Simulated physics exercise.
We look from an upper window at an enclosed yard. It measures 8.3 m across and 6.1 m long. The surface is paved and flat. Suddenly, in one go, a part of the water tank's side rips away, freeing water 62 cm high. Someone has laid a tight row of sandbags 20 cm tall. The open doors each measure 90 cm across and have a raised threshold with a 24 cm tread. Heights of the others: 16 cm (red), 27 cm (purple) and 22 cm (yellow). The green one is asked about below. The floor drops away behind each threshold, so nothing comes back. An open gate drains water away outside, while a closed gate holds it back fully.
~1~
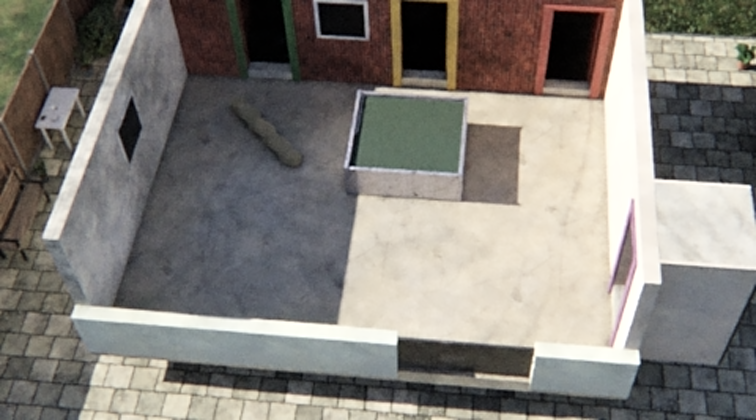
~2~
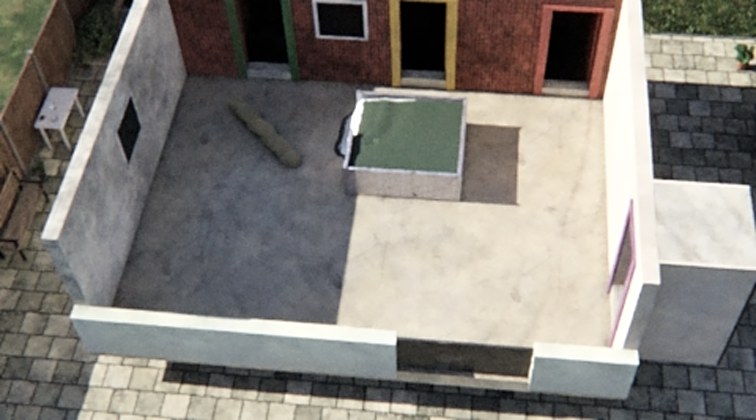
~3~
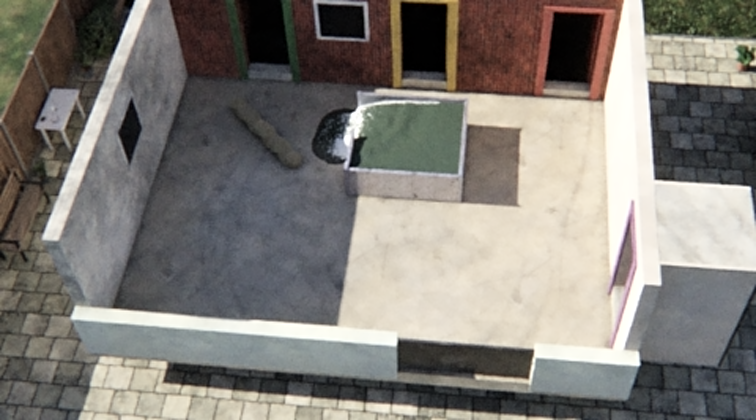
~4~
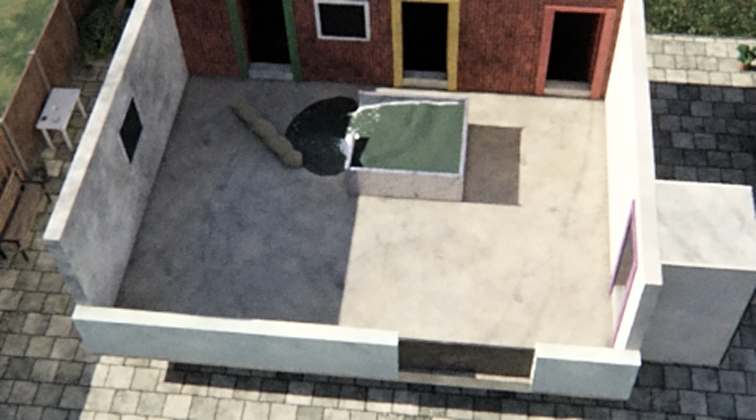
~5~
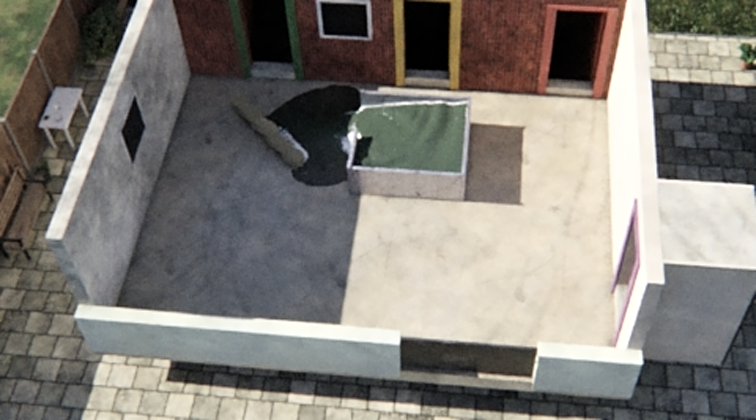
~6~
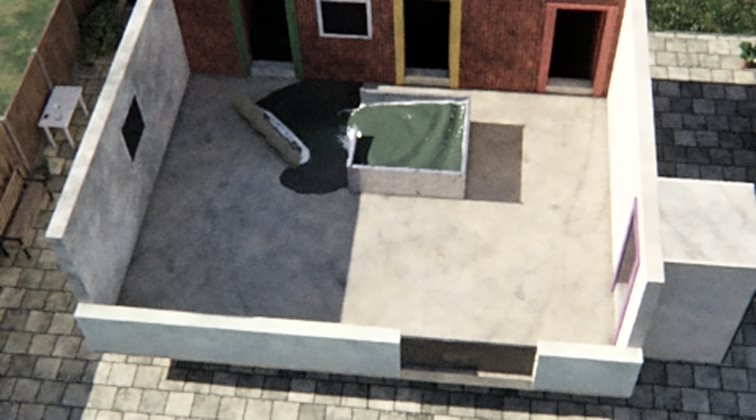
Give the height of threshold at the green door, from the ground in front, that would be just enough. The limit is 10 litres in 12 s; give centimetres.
Close to 31 cm.
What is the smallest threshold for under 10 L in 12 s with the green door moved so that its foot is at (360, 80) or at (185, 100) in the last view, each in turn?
You'd want roughly 8.5 cm there first, then roughly 32 cm.
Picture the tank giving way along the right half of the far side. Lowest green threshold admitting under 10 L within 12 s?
Some 8.5 centimetres.
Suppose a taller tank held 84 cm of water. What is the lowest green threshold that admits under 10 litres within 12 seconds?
Step height: Approx. 36 cm.
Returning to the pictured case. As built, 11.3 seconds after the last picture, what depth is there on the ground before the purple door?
Roughly 8.0 cm deep.
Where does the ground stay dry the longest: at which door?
Door: Purple.
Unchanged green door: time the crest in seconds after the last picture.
About 1.8 seconds.
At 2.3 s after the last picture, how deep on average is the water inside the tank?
Some 30 cm.
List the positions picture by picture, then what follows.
The first frame shows the water tank at (408, 135) is whole and still, 62 cm deep; the green door at (265, 41) is dry.
In the second frame, the gap is at (358, 128), the front 0.3 m out at (340, 152); the back of the water tank holds 62 cm.
In the third frame, water pours out at (359, 130) and has run 0.8 m, to (317, 147); about 10 cm deep outside, 62 cm at the back.
In the fourth frame, the gap is at (360, 130), the front 1.3 m out at (290, 142); the back of the water tank holds 62 cm.
In the fifth frame, the front is at (268, 123), 1.9 m from the gap at (362, 129); 2.7 m2 of floor is wet, 61 cm left at the back.
In the sixth frame, the gap is at (362, 128), the front 2.2 m out at (256, 107); the back of the water tank holds 56 cm; the green door at (268, 39), 2.4 m from the gap, is still 0.5 m from the nearest water.
Then, 0.7 s after the last picture water covers 10 % of the floor, deepest (34 cm) near (291, 145); 20 cm at the green door, 0 litres in over its 20 cm threshold.
Then, 2.3 s after the last picture water covers 25 % of the floor, deepest (34 cm) near (190, 77); 26 cm at the green door, 50 litres in over its 20 cm threshold.
Then, 11.3 s after the last picture water covers 90 % of the floor, deepest (9 cm) near (605, 373); 8 cm at the green door, 63 litres in over its 20 cm threshold.
At the green door as built, the water peaked near 31 cm, 1.7 s after the last picture.
Run again over the same 12 s with other heights there, 18 litres in over 28 cm, 1 litre over 38 cm. The limit of 10 litres is kept from about 31 cm up.
